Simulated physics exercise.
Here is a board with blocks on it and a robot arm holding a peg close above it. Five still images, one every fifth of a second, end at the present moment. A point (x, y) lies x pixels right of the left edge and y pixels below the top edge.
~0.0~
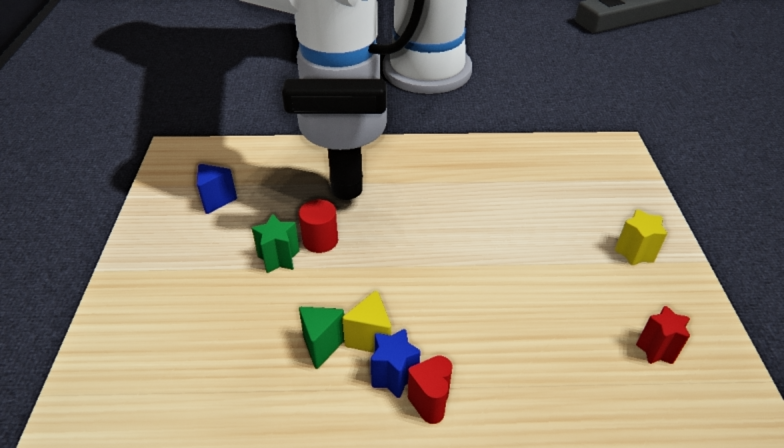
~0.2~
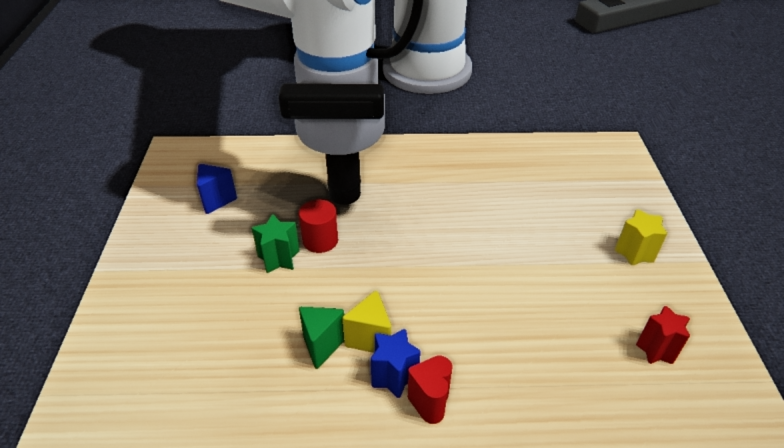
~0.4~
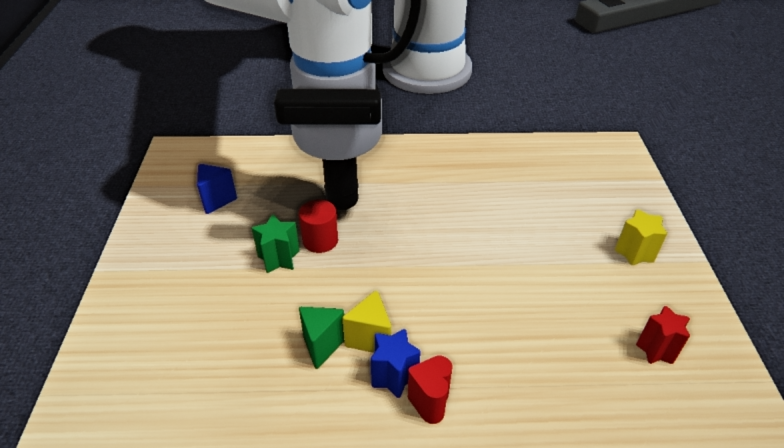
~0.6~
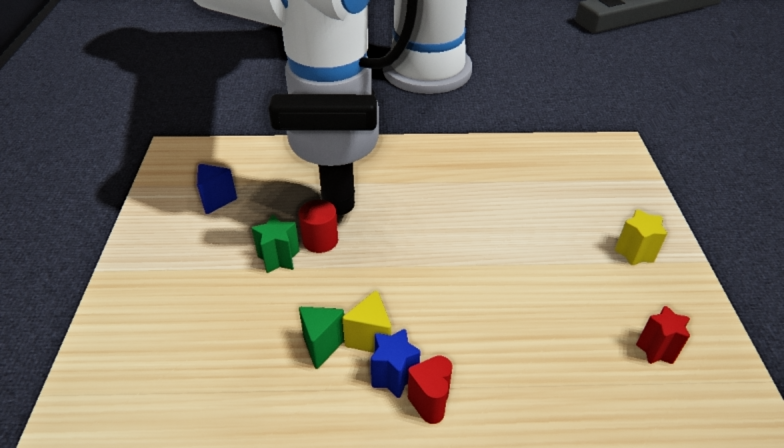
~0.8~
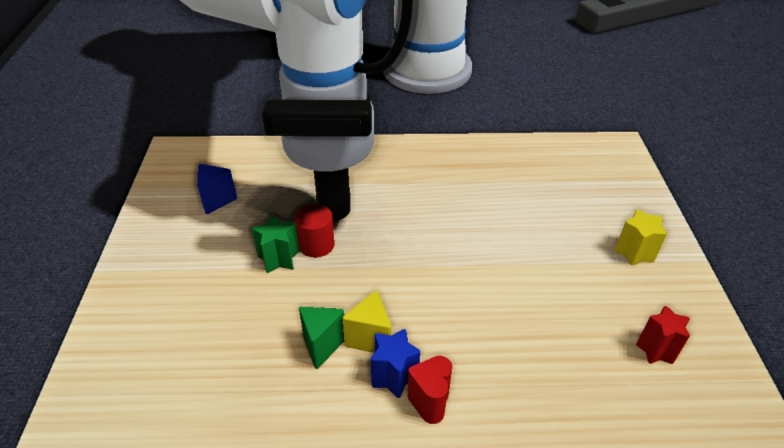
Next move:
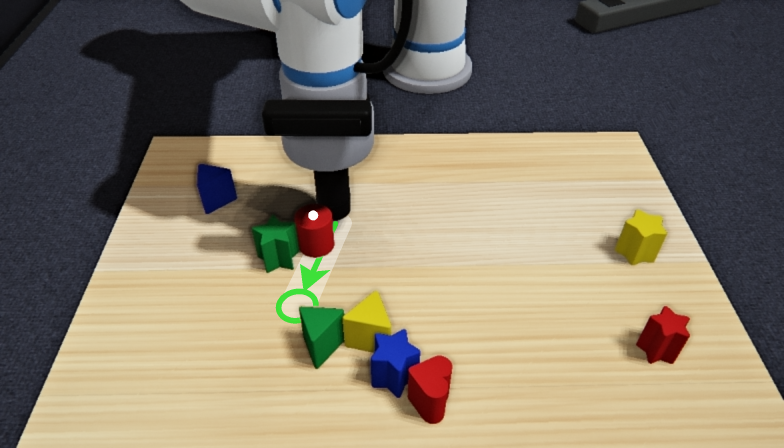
In the video, a robot arm with a black peg moves slowly down and slightly left over a wooden board of colored blocks, then nudges the red round block slightly toward the green star-shaped block while the other blocks stay still.
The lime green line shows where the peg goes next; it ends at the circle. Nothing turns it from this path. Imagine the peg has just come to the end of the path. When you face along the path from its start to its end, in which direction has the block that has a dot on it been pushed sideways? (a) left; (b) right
I choose b.
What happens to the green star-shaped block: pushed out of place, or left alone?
The green star-shaped block will not stay where it is.
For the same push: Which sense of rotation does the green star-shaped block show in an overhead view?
The block turns clockwise.
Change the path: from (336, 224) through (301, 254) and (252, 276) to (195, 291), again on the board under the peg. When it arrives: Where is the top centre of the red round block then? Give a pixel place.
It is going to be at (280, 266).
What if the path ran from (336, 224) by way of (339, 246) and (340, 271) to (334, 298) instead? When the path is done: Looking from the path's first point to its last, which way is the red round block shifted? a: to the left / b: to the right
My pick is b.
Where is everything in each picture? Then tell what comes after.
The first frame shows peg tip (347, 191); block tops, green star-shaped block (274, 229); red round block (317, 211); green triangle (319, 318).
The second frame shows peg (345, 195); blocks unchanged.
The third frame shows peg (342, 200); blocks unchanged.
The fourth frame shows peg (339, 205); blocks unchanged.
The fifth frame shows peg (334, 211); green star-shaped block (274, 229); red round block (313, 215); green triangle (319, 318).
Path on the board, from (336, 224) directly to (297, 306); the dot is on the red round block.
What follows on the original path. One third of the way, peg (322, 236); green star-shaped block (260, 240), turned 60° clockwise; red round block (299, 242).
Two thirds of the way, peg (309, 264); green star-shaped block (256, 245), turned 100° clockwise; red round block (277, 269).
At the end, peg (295, 293); green star-shaped block (256, 245), turned 100° clockwise; red round block (253, 291); green triangle in place.
